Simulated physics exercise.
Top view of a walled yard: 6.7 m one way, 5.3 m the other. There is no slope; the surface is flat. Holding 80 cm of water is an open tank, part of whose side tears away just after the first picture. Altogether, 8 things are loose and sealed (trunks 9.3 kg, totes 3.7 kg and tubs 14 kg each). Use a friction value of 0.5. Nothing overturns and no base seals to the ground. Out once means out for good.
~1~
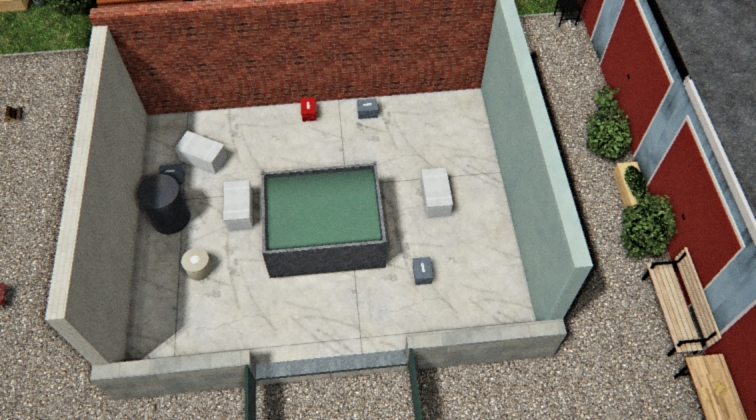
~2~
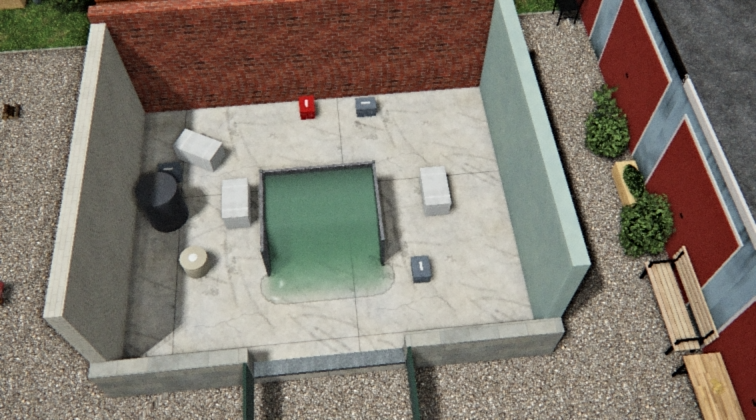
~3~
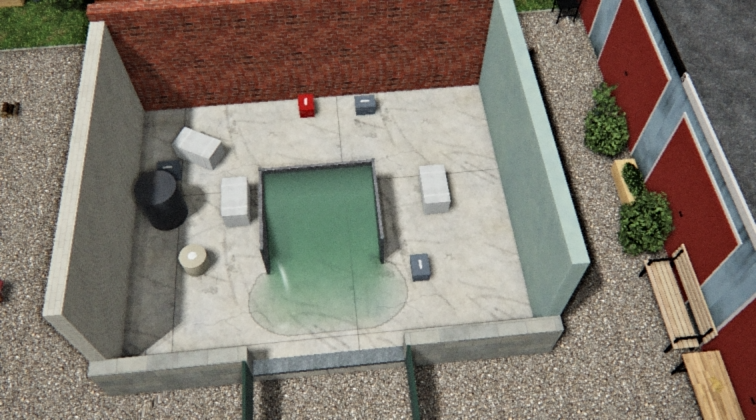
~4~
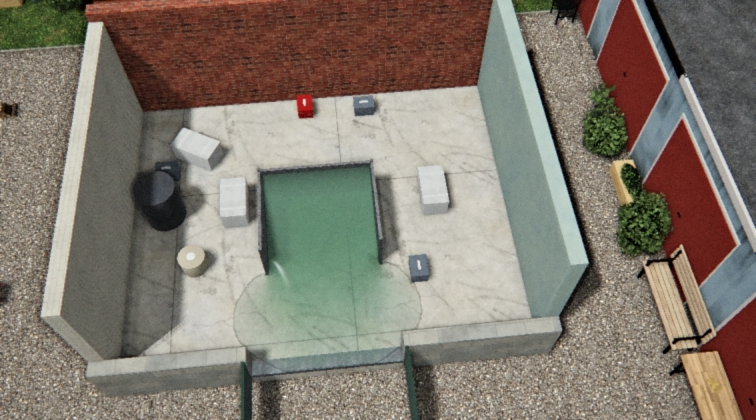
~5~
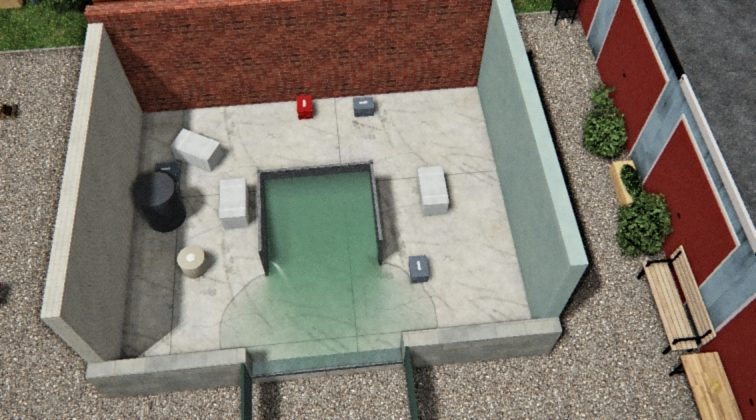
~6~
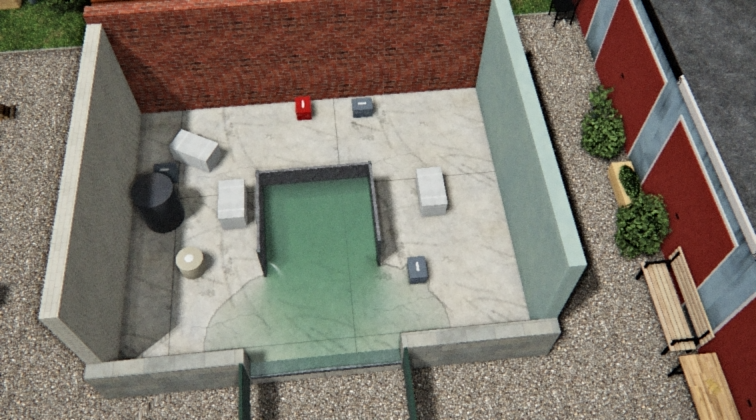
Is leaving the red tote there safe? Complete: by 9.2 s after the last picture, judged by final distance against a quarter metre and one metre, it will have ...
Hardly moved.
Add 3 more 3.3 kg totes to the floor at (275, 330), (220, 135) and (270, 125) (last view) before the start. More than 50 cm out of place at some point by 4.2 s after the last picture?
From first to last: Surpasses it, does not reach it, does not reach it.
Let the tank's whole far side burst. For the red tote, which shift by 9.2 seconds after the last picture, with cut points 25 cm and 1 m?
The red tote is swept a long way.
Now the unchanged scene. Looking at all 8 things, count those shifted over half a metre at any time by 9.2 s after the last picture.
I get 0.
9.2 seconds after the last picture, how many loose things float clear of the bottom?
0 of them.
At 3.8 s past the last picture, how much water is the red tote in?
Roughly 0 cm at that moment.
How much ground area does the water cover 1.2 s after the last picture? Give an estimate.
Close to 12.0 m2, I'd say.
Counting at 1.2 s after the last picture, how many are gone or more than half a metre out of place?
I make it 0.
Then, 1.2 s after the last picture the red tote is near (303, 104), 0.0 m from its start, aground; 0 of 8 are out; 0 afloat.
Then, 3.8 s after the last picture the red tote is near (303, 104), 0.0 m from its start, aground; 0 of 8 are out; 0 afloat.
Then, 6.2 s after the last picture the red tote is near (303, 104), 0.0 m from its start, aground; 0 of 8 are out; 0 afloat.
Then, 9.2 s after the last picture the red tote is near (303, 104), 0.0 m from its start, aground; 0 of 8 are out; 0 afloat.
